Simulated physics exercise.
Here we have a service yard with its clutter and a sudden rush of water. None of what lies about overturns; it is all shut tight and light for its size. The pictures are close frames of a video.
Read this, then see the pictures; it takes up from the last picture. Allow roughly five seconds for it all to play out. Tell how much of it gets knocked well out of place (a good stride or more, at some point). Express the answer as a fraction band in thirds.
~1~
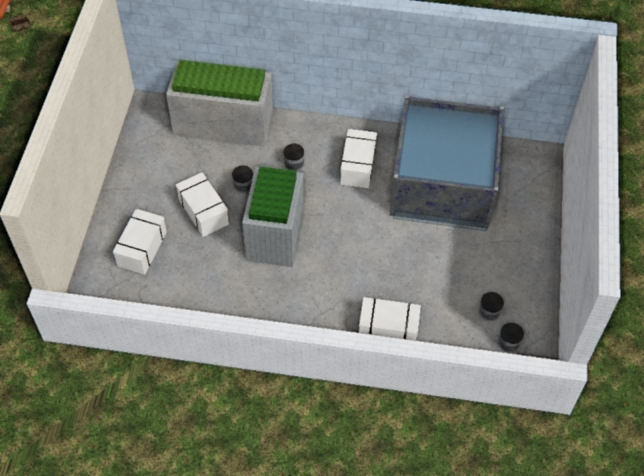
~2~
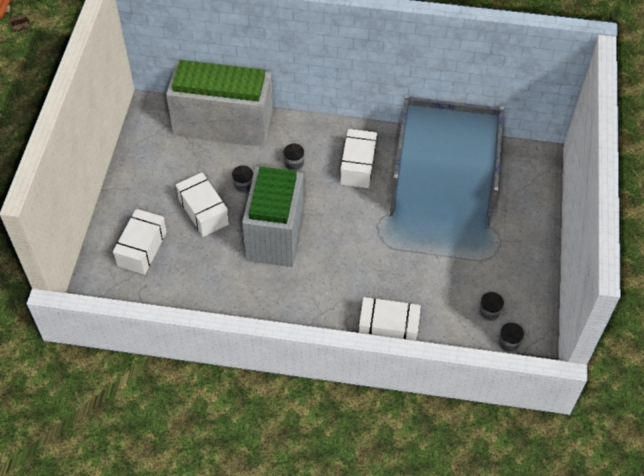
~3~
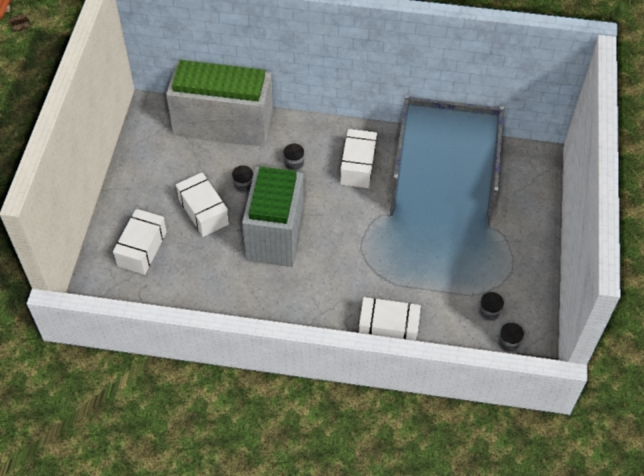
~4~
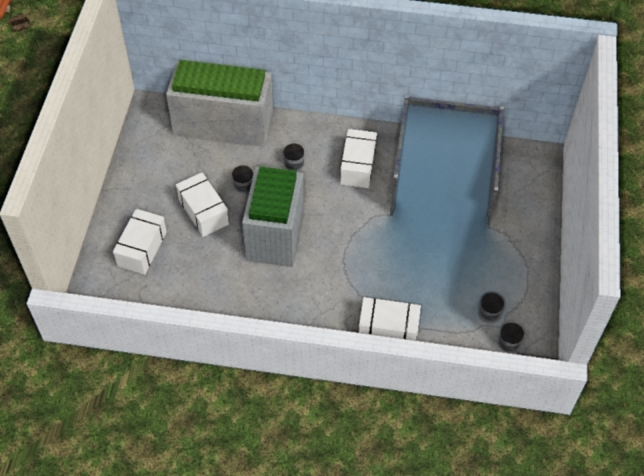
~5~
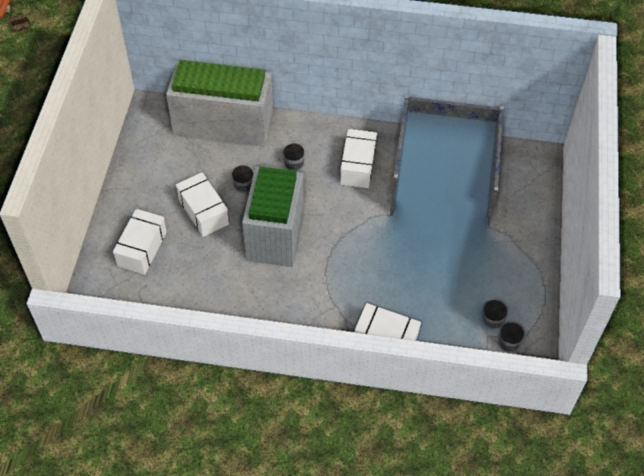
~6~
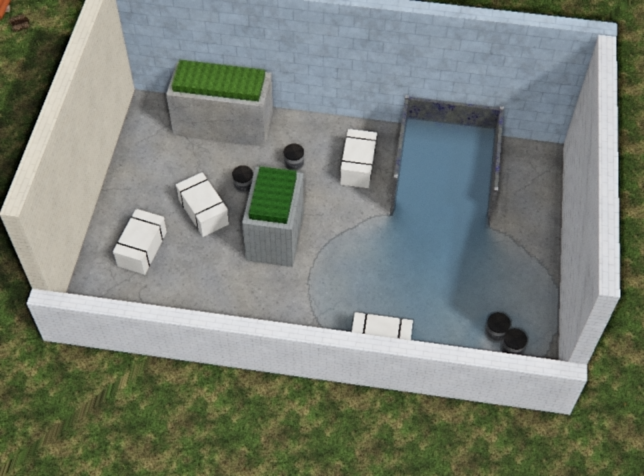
Fraction band: 1/3 to 2/3.
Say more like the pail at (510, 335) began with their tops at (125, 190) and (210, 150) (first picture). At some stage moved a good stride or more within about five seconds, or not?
In turn: Swept aside, short of that.
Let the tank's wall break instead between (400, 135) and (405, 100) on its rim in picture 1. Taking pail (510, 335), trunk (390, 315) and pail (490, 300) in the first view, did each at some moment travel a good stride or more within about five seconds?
In turn: Stayed within it, stayed within it, stayed within it.
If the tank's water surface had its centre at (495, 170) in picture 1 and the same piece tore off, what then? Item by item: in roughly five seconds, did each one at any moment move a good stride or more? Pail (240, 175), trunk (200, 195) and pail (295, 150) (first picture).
Object by object, in turn: Lingered near its place, lingered near its place, lingered near its place.
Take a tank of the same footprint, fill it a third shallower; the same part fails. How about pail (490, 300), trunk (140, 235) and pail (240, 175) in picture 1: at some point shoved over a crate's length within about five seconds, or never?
In the order you named them: Went past the threshold, went past the threshold, stayed within the threshold.
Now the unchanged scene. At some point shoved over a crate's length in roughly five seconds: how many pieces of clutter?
Count: 4.
A moment on, 1 of 8 are well off their spots; 3 afloat.
Next, 3 of 8 are well off their spots; 3 afloat.
Later, 4 of 8 are well off their spots; 4 afloat.
In the end, 4 of 8 are well off their spots, and 4 have been at some point; 4 afloat.
